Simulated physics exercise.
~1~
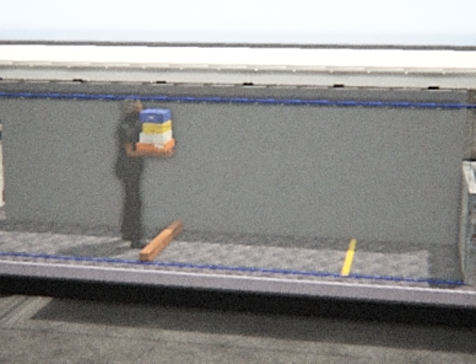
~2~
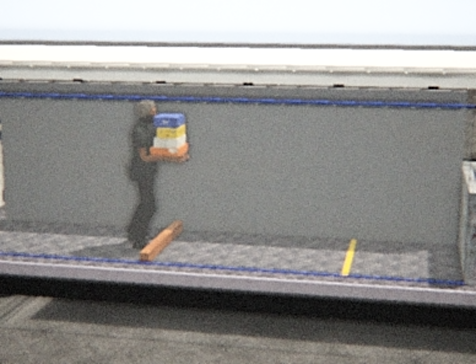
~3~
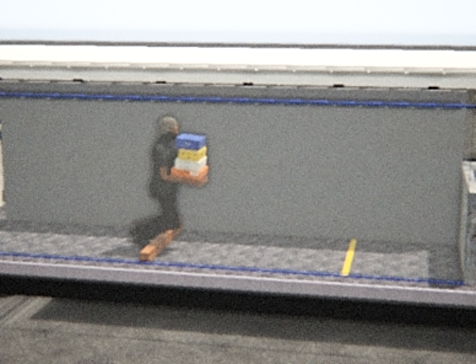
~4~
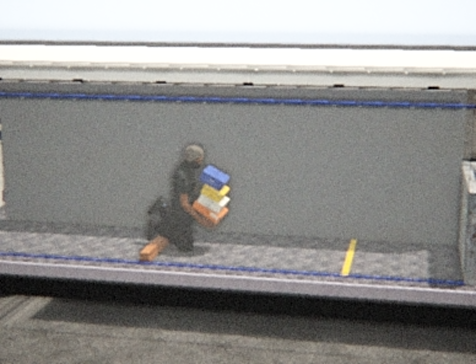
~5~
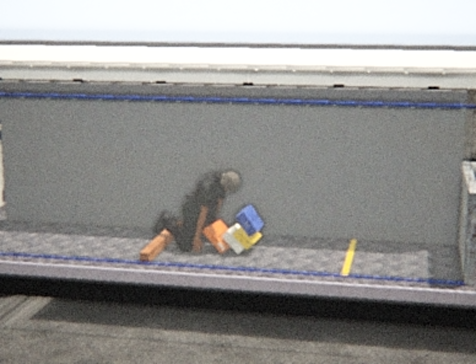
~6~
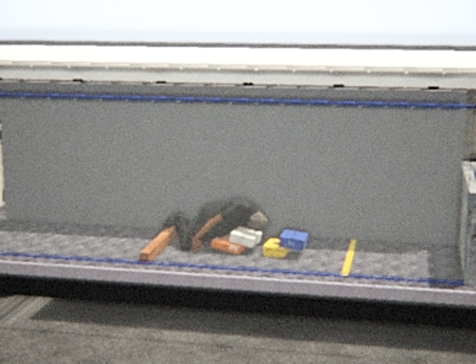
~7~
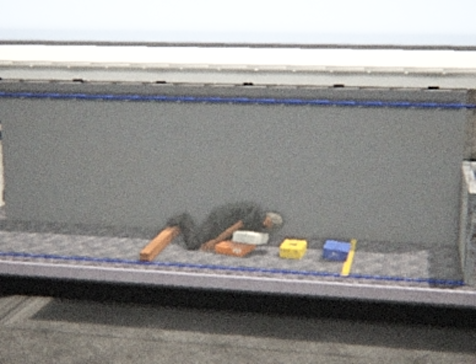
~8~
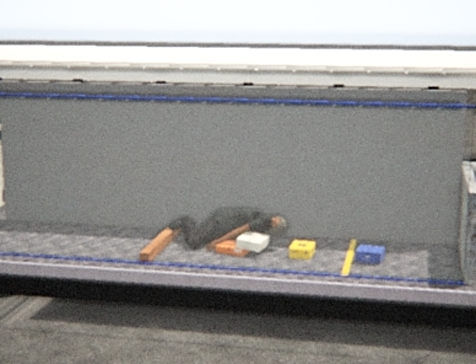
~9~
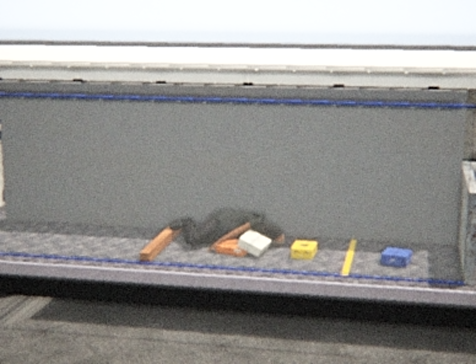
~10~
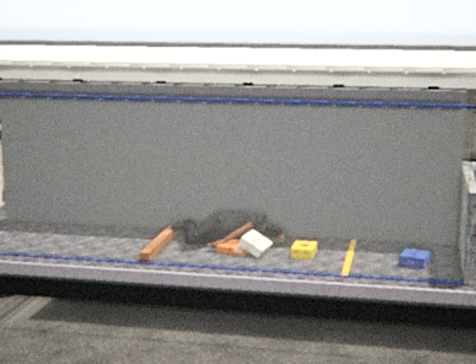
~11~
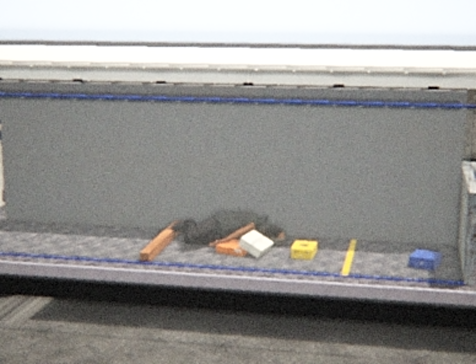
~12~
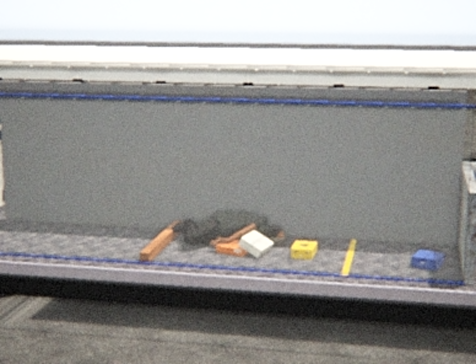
A person carrying a stack of colored boxes pitched forward over a low orange rail and fell flat to the right, spilling the load; the blue box slid past the yellow line, while the yellow, white and orange ones stopped short of it.
